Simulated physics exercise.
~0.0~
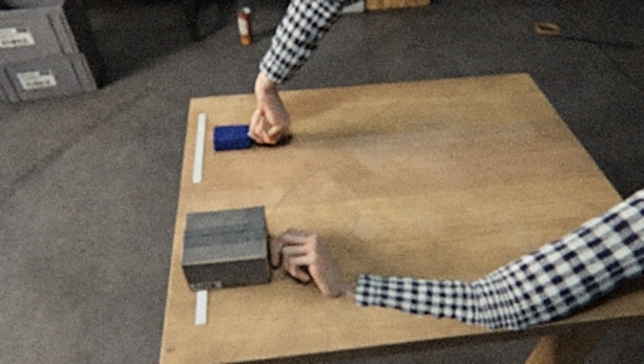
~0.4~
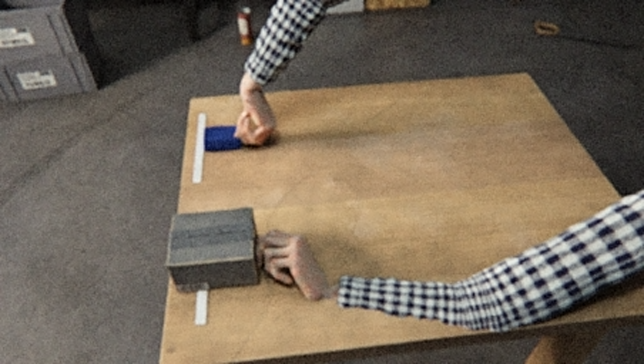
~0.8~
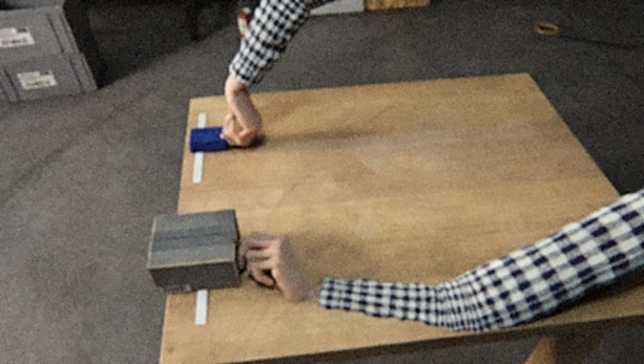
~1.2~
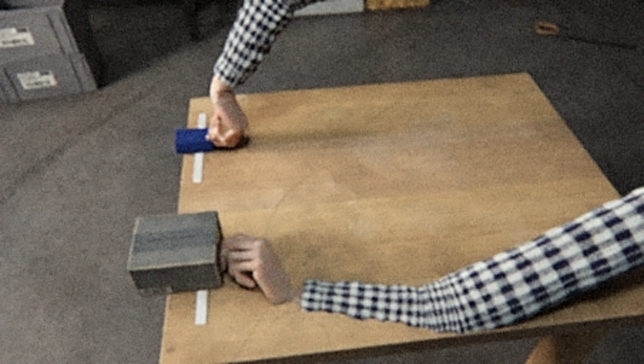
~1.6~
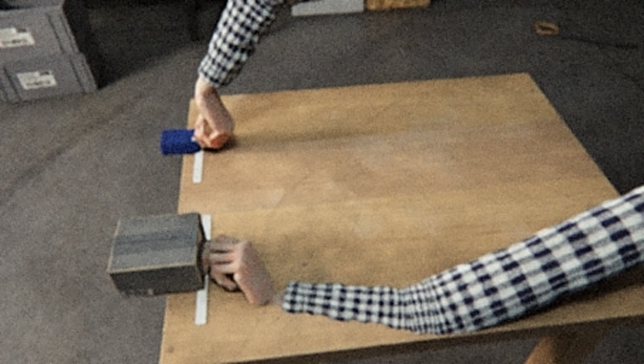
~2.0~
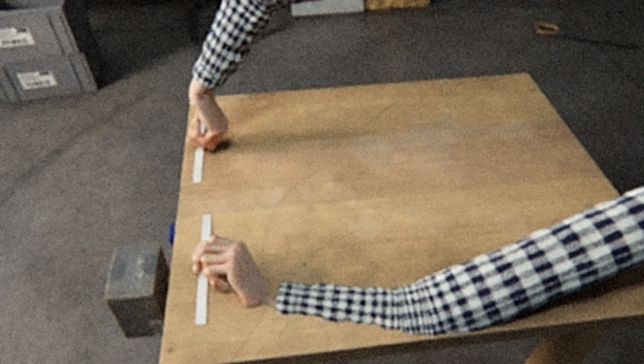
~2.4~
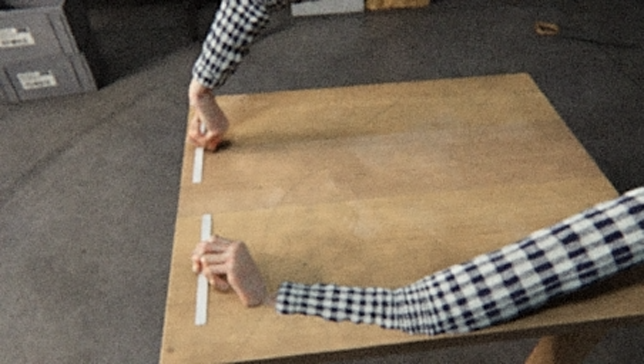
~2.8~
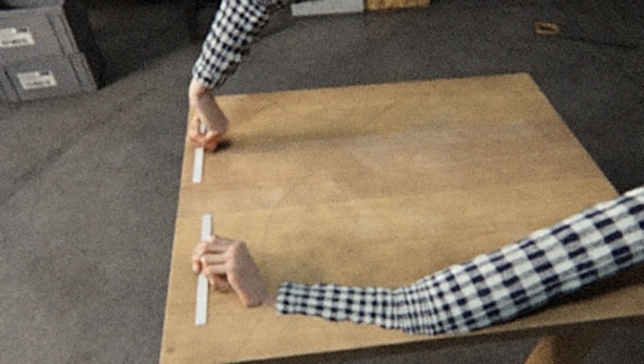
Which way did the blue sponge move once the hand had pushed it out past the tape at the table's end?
It moved down, dropping past the left end of the table.
